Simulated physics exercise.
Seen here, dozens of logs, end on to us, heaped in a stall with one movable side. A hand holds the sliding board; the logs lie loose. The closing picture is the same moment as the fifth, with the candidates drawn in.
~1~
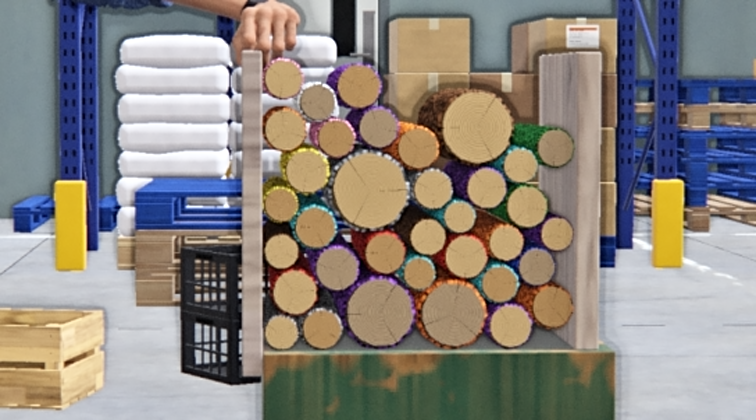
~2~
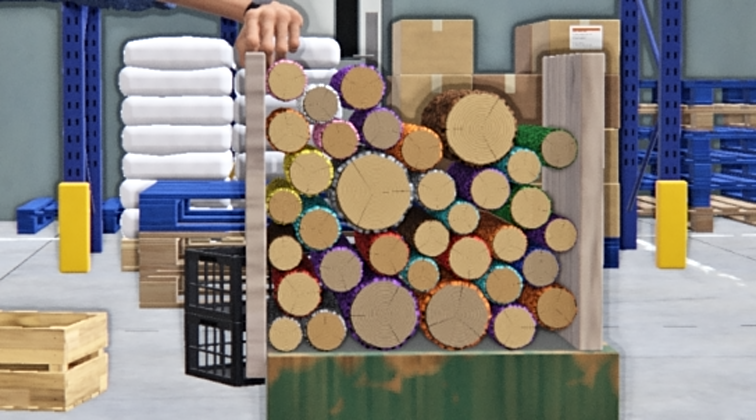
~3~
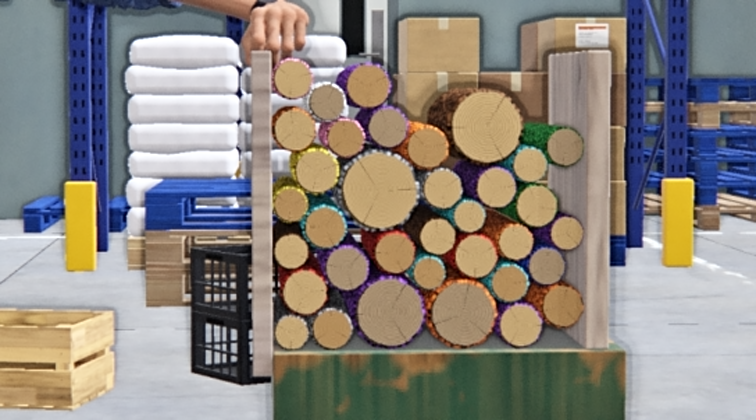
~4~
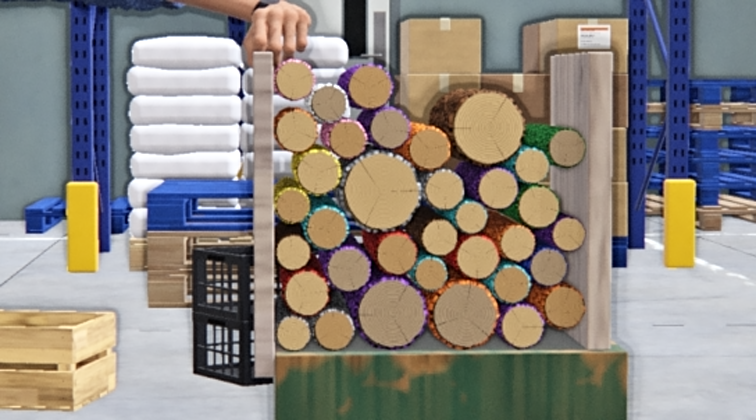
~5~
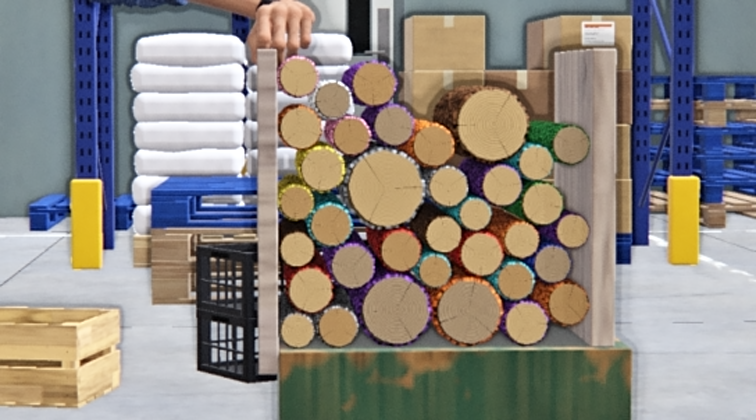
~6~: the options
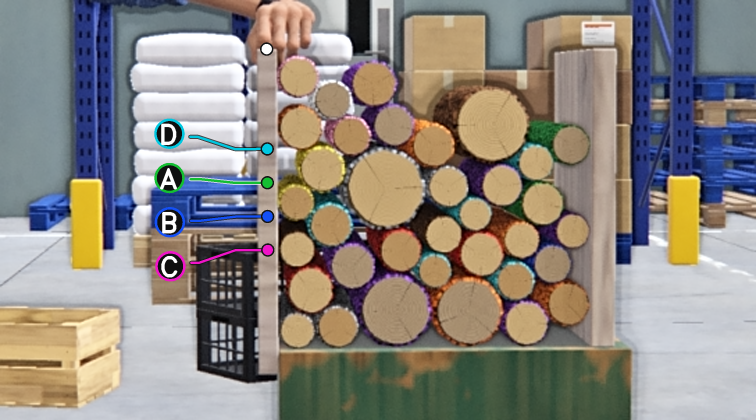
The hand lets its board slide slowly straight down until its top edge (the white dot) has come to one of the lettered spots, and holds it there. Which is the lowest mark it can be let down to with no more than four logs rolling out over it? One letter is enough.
Mark B is as low as it can go.
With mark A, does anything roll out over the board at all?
Yes, at A.
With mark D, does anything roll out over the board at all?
Yes.
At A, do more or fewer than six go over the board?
At A, fewer than six.
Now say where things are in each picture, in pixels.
A log (418, 274); a log (427, 237); a log (307, 172), in the first picture.
A log (310, 174); a log (339, 140), in the second picture.
A log (327, 102); side board (262, 204), in the third picture.
A log (292, 334); a log (306, 293), in the fourth picture.
A log (434, 271); a log (443, 235); a log (322, 170), in the fifth picture.
On the marked copy, A at (268, 183); B at (268, 216); C at (268, 250); D at (267, 149); the white dot at (267, 49).
With B. Early on, top of the board (277, 124).
Further on, top of the board (277, 209).
At the end, top of the board (277, 216), three out over the board.
As for the rest, A one out over the board; C more than four out over the board; D one out over the board.
